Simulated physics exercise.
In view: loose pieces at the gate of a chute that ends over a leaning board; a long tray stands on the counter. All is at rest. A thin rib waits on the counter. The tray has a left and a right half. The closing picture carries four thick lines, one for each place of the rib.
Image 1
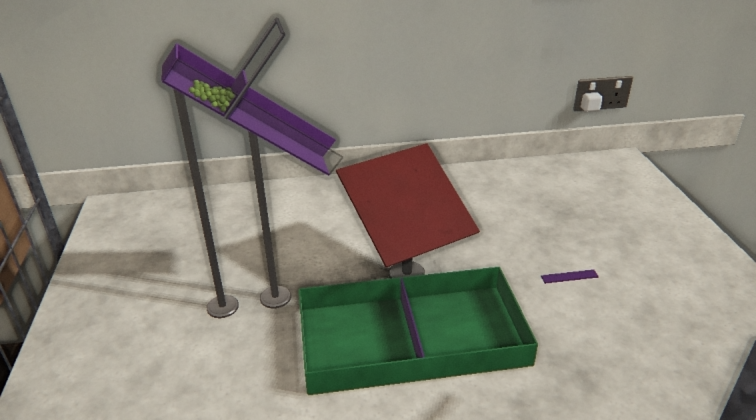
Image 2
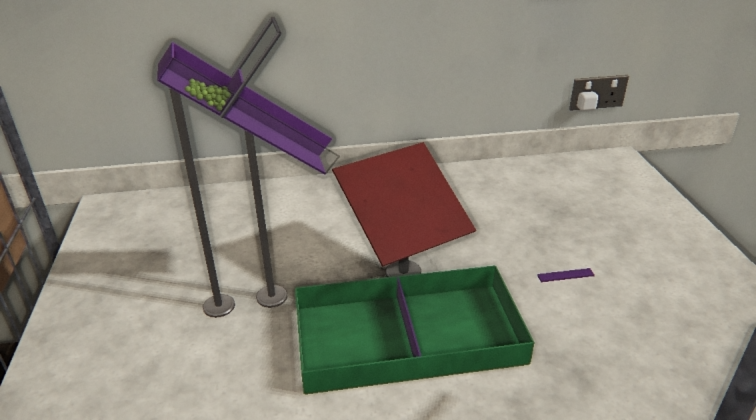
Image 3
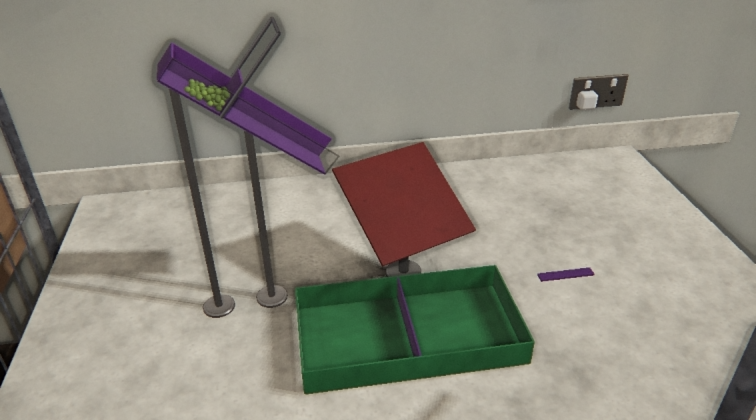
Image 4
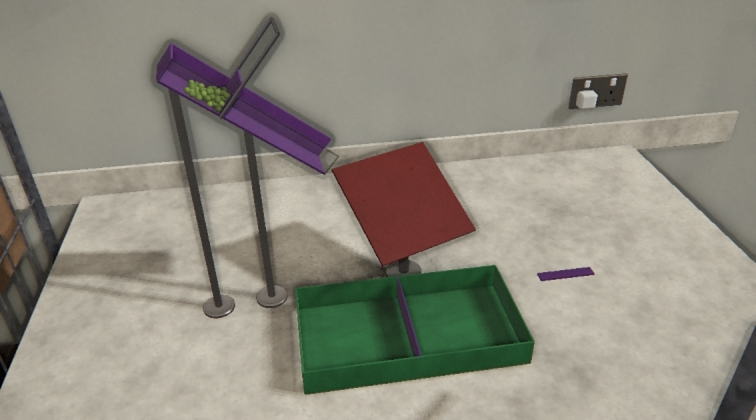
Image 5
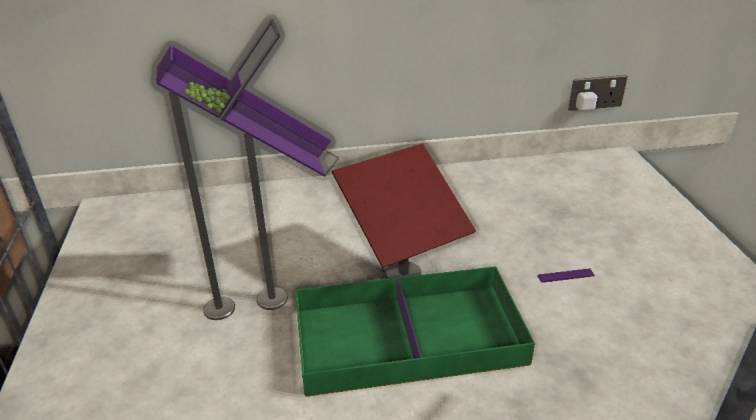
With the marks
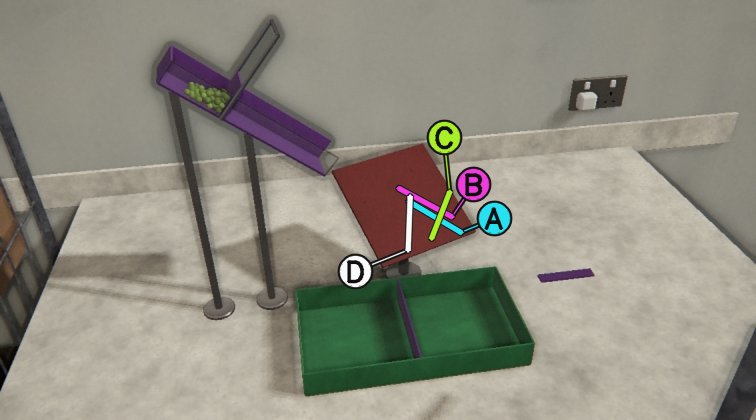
The clip shows green peas resting behind a raised grey gate on a sloping purple chute, beside a tilted red board and a green tray split by a purple divider; apart from a very slight shift in view, nothing moves.
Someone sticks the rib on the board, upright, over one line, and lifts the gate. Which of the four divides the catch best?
The answer is line D.
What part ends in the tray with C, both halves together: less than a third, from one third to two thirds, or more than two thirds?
More than two thirds.
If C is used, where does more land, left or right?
Right.
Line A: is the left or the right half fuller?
The right half.
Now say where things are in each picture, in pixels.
In the first picture, load behind the gate near (213, 98), dried peas; lip of the chute near (326, 166), sloping fairly steeply.
In the second picture, middle of the board near (405, 199), tilted fairly steeply; middle of its low edge near (432, 247); of its high edge near (380, 155).
In the third picture, front corners of the tray near (302, 372) and (534, 342); front end of its middle wall near (421, 357); gate still shut near (238, 80).
In the fourth picture, middle of the load near (208, 98); lip near (321, 165).
In the fifth picture, middle of the load near (208, 100); lip near (321, 167).
On the marked copy, line A from (408, 201) to (460, 232); line B from (399, 188) to (451, 216); line C from (449, 192) to (431, 238); line D from (410, 196) to (408, 249).
For line A, of what is caught, none at all in the left half, the whole lot in the right.
For line B, of what is caught, only a few in the left half, all but a few in the right.
For line C, of what is caught, none at all in the left half, the whole lot in the right.
For line D, of what is caught, close to a third in the left half, close to two thirds in the right.
